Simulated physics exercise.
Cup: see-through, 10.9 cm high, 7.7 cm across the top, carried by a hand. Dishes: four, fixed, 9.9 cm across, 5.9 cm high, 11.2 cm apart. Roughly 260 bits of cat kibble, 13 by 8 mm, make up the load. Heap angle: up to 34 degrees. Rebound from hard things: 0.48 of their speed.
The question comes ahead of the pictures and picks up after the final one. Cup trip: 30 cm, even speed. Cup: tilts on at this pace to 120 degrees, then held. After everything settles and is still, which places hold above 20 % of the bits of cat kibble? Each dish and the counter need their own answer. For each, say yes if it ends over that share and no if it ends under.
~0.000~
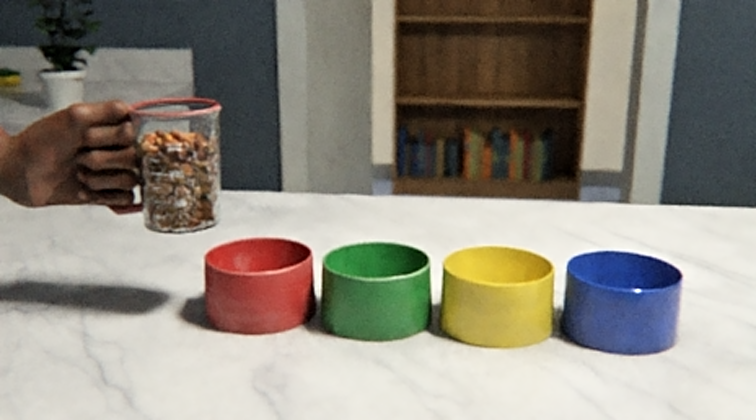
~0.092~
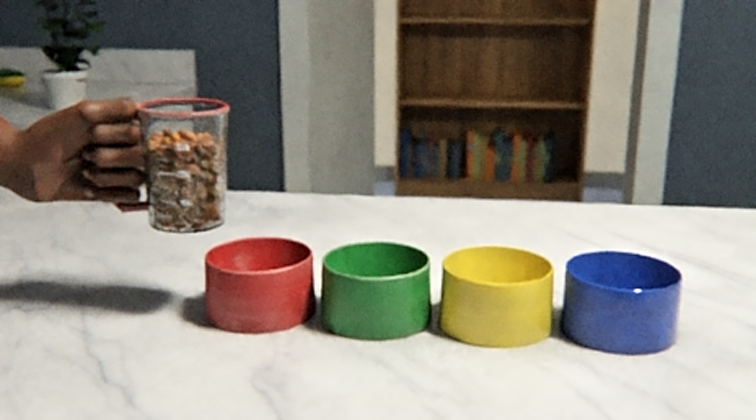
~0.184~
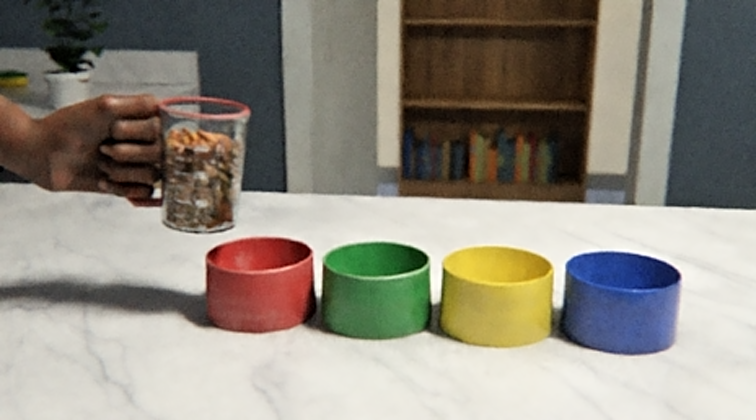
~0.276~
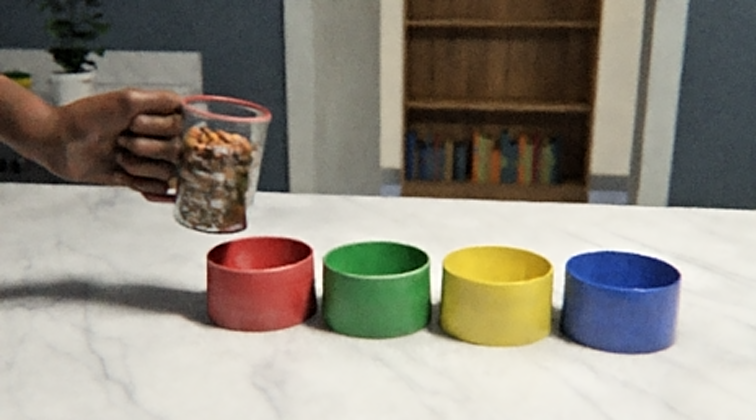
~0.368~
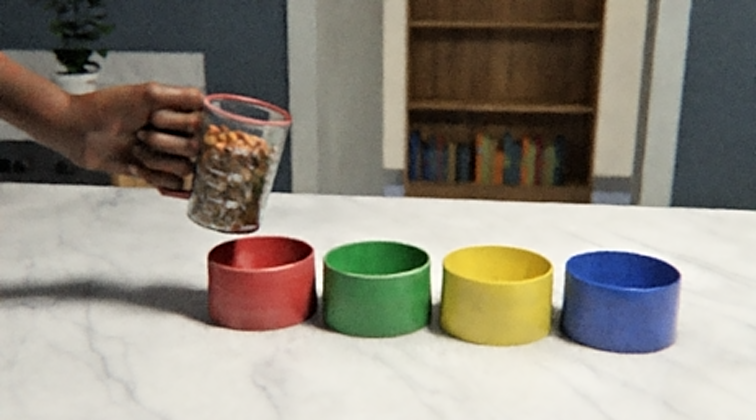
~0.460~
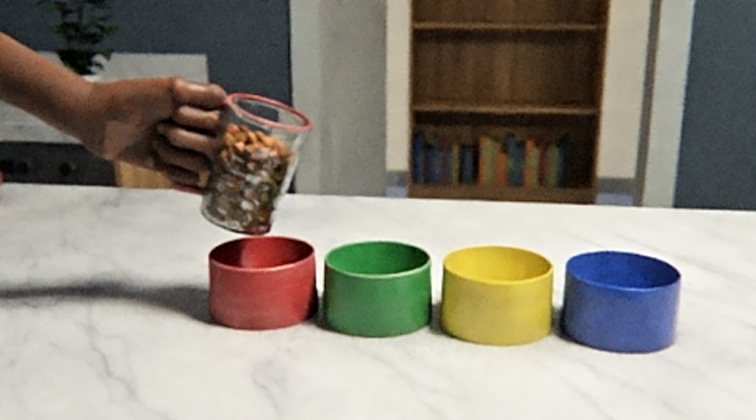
At the end, red dish: One in five or fewer; blue dish: More than one in five; green dish: One in five or fewer; yellow dish: One in five or fewer; counter: More than one in five.
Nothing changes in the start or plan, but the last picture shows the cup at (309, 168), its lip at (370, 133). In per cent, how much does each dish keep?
The red dish keeps 0, the blue one 60, the green one 0 and the yellow one 0.
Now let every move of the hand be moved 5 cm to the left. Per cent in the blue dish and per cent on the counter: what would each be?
The blue one would get 0 and the counter 0.
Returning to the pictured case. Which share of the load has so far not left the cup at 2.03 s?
Load share: Near 95 percent.
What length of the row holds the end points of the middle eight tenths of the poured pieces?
Roughly 9 cm of the row.
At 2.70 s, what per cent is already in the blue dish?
So far, roughly 45 per cent.
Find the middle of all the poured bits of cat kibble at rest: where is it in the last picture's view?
After settling, the middle sits near (594, 315).
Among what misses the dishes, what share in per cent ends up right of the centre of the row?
100 per cent.
Then, at 1.40 s, tilt 66 degrees; cup holds 100 %.
After 2.03 s, tilt 97 degrees; cup holds 95 %, blue 5 %.
Then, at 2.70 s, tilt 120 degrees; cup holds 25 %, blue 45 %.
In the end, at 3.6 s, red 0 %, blue 60 %, green 0 %, yellow 5 %, counter 35 %.
